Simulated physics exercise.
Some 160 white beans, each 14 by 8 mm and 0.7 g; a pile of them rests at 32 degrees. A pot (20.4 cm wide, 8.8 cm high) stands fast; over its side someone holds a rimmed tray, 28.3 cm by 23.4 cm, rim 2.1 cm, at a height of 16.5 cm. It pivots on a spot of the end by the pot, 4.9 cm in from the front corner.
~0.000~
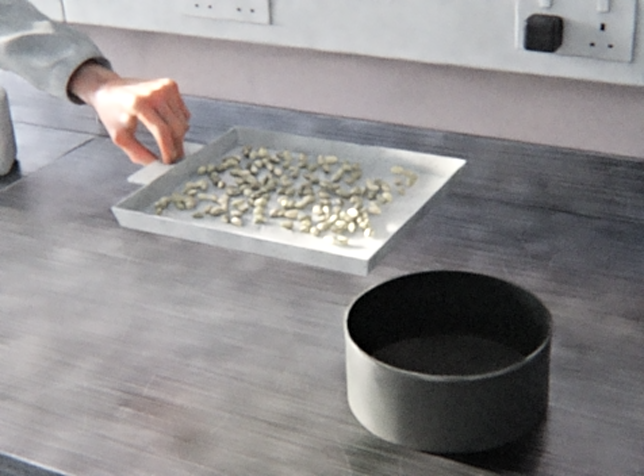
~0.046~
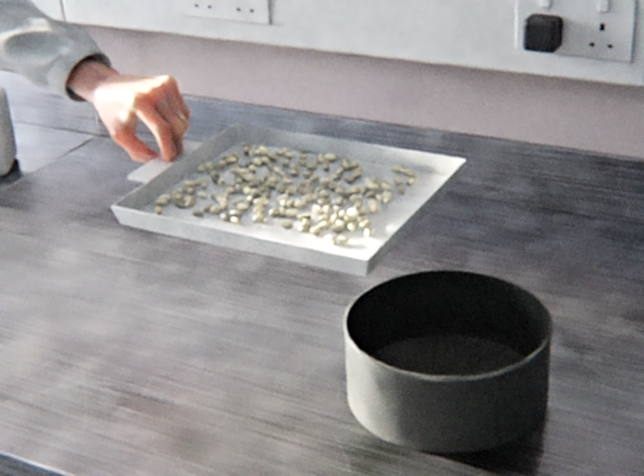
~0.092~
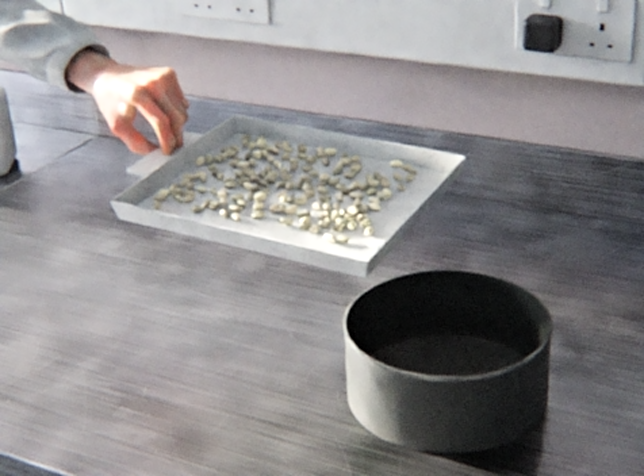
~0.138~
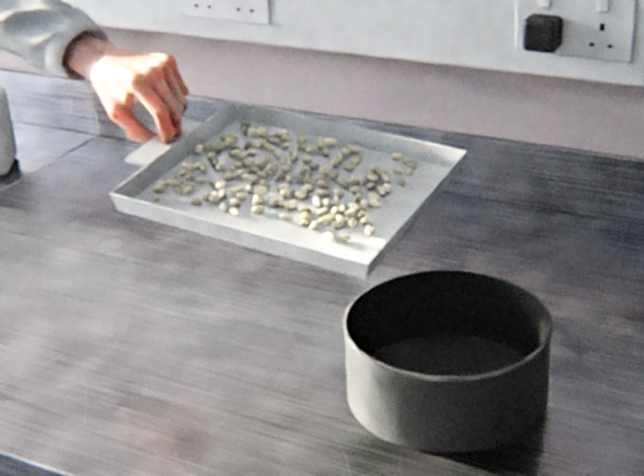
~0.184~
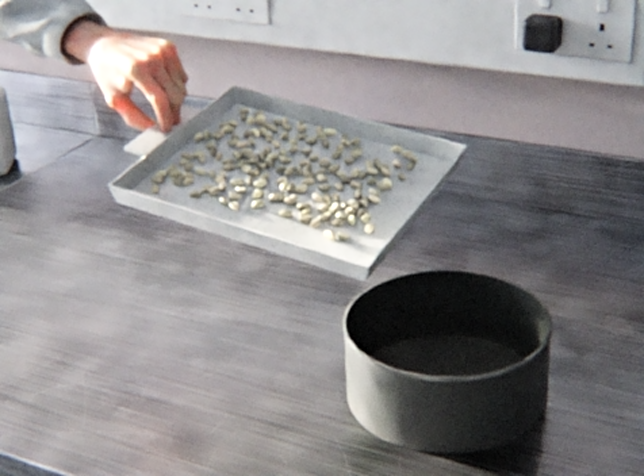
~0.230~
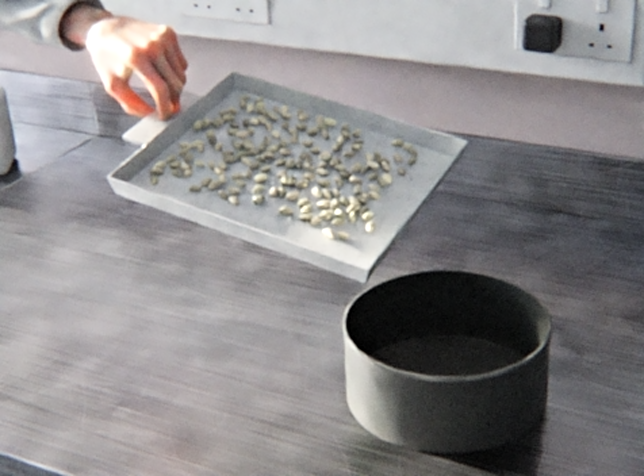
A rimmed, pale metallic tray scattered with small whitish-green beans tilts gradually, its back-left side rising while its front-right corner stays low near the pot. A hand in a light grey sleeve holds the tray's tab at left, and a round, dark grey pot stands still at lower right. The fixed, slightly raised view shows a dark, streaked countertop below wall sockets, one holding a black plug.
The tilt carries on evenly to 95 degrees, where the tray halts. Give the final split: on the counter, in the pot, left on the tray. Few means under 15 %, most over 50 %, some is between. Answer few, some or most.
Counter some, pot most, tray few.
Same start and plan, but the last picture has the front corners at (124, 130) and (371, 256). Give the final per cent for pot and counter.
Pot 55, counter 45.
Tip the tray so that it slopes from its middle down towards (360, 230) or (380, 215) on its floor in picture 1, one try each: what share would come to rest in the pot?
About 95 and 65 per cent.
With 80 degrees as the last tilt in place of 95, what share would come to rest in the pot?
Then about 50 per cent.
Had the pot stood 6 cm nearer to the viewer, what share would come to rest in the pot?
Then about 100 per cent.
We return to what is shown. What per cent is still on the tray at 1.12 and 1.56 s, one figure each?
About 55, 5.
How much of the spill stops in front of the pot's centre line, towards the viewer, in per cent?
Roughly 100 per cent.
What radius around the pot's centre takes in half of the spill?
About 18 cm.
After 0.76 s, tilt 51 degrees; the tray holds 100 %, the pot 0 %.
After 1.12 s, tilt 78 degrees; the tray holds 55 %, the pot 15 %.
Then, at 1.56 s, tilt 95 degrees; the tray holds 5 %, the pot 55 %.
By 2.4 s all is still; counter 40 %, pot 60 %, tray 0 %.
